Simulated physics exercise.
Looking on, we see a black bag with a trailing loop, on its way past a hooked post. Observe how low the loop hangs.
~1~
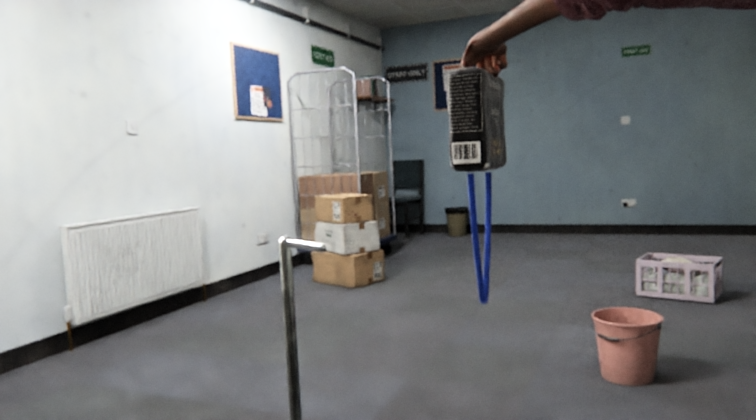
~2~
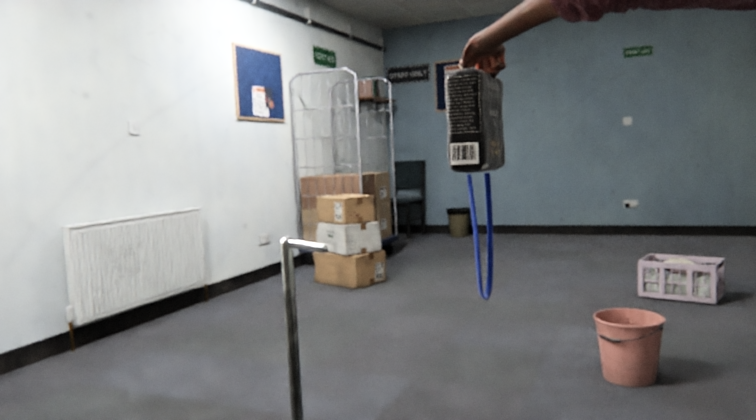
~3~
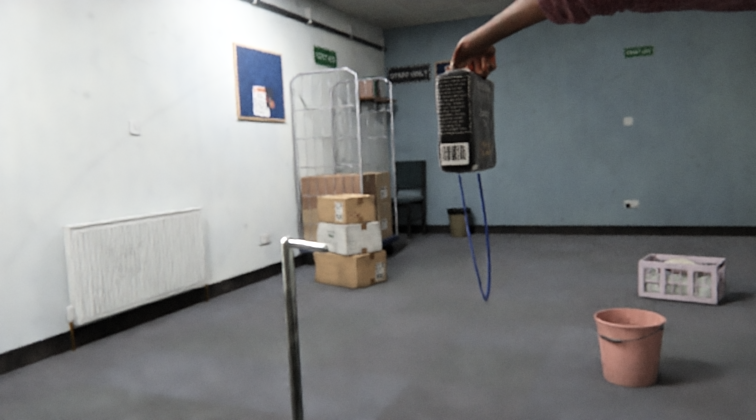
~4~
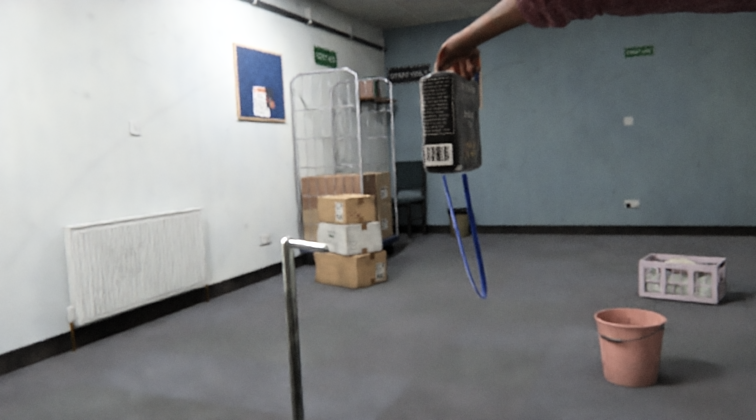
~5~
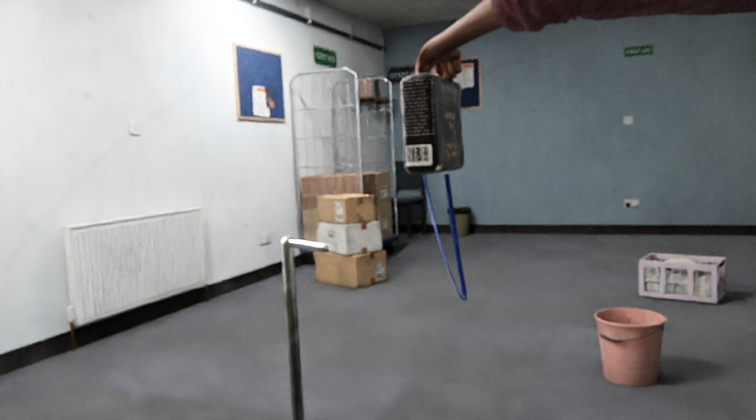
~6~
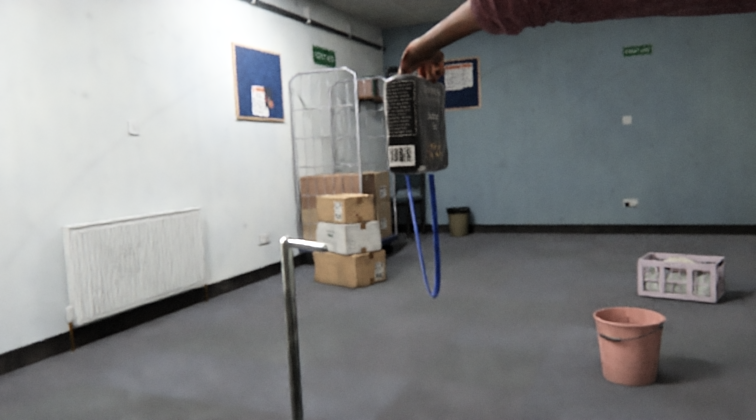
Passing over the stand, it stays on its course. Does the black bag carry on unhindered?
It is pulled up short.
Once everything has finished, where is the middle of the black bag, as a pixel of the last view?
Resting spot: Roughly (210, 141).
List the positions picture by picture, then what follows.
The first picture shows black bag (478, 122); hook tip (322, 248).
The second picture shows black bag (477, 123); bottom of the loop (485, 297).
The third picture shows black bag (468, 124).
The fourth picture shows black bag (453, 125); bottom of the loop (483, 297).
The fifth picture shows black bag (434, 126).
The sixth picture shows black bag (418, 126); bottom of the loop (434, 296); hook tip (324, 248); hook points towards it, loop hangs below the hook.
Then, 0.80 s after the last picture, bag nearing the post near (323, 133).
Then, 1.54 s after the last picture, bag past the post near (247, 138).
At rest, bag past the post near (210, 141); loop tight round the post, hand stopped. The black bag is jerked back by its loop.
